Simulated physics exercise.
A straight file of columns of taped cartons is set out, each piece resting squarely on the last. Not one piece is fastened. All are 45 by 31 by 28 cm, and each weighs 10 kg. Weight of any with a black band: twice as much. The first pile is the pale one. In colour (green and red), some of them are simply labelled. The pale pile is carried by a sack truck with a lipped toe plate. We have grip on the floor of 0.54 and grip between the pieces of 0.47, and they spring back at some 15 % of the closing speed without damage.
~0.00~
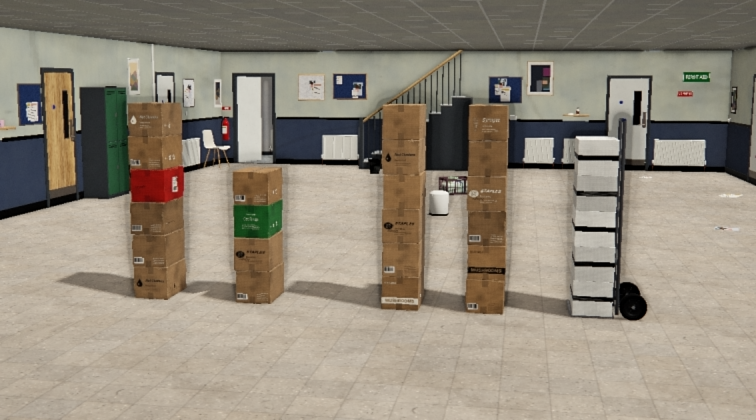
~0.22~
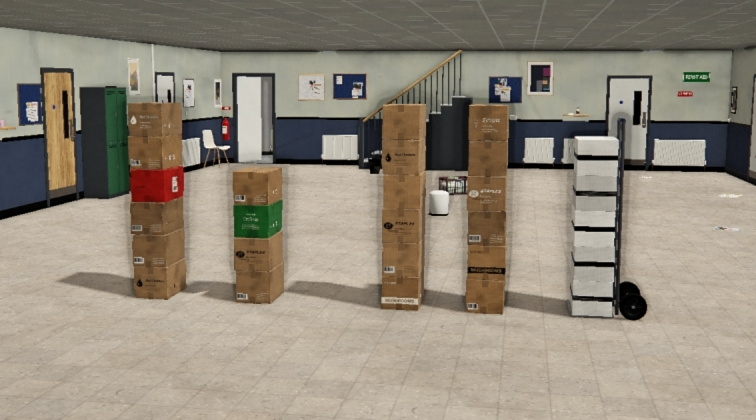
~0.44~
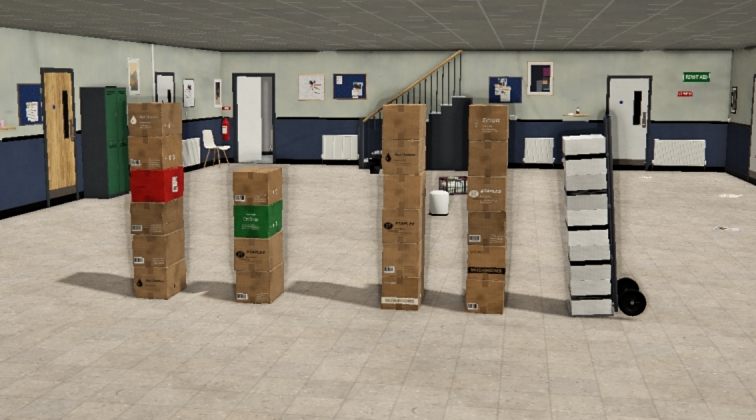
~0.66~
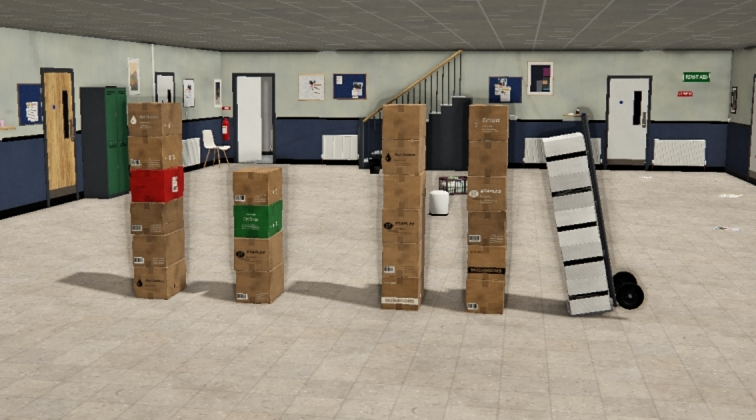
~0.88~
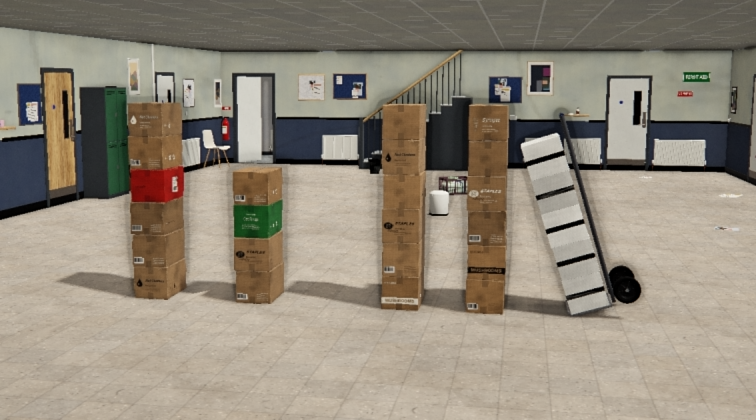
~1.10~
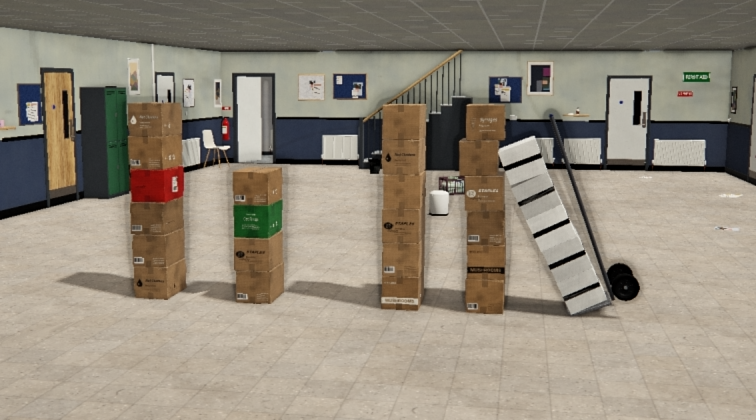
In a school-like hall, a sack truck tilting left with its stack of pale boxes, leaning against the neighbouring column of brown cartons.
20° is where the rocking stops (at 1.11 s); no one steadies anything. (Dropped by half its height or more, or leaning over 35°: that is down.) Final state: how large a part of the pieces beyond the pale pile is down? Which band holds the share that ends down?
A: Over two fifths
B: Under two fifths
A, over two fifths.
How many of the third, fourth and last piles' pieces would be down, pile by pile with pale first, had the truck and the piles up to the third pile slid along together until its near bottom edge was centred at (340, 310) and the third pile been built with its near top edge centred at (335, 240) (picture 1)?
The tally would be third 2, then fourth 4, then last 6.
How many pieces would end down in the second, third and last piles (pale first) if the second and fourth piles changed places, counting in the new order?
Pile by pile, you'd see second at 4, third at 6 and last at 5 down.
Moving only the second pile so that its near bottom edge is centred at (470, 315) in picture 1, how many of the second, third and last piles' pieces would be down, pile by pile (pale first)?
Pile tally - second: 6, third: 6, last: 5.
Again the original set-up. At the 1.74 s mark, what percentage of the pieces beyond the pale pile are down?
0 %.
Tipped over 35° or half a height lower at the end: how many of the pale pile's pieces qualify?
The answer is 5 of the pale ones.
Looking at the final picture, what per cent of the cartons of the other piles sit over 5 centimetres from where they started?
Shifted share: 100 %.
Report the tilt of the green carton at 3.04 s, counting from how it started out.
Around 40° from its start.
By 1.74 s, 5 of the pale pile down; none of the 22 other cartons down, 11 disturbed.
By 2.30 s, 5 of the pale pile down; 12 of the 22 other cartons down; green carton tilted 3°.
By 3.04 s, 5 of the pale pile down; 21 of the 22 other cartons down; green carton tilted 42°, 29 cm lower; red carton 9 cm lower.
When it is over (4.7 s), 5 of the pale pile down; 22 of the 22 other cartons down; green carton tilted 47°, 32 cm lower; red carton 85 cm lower. That is 100 per cent. In pixels of the last frame, middles, green carton near (172, 250).
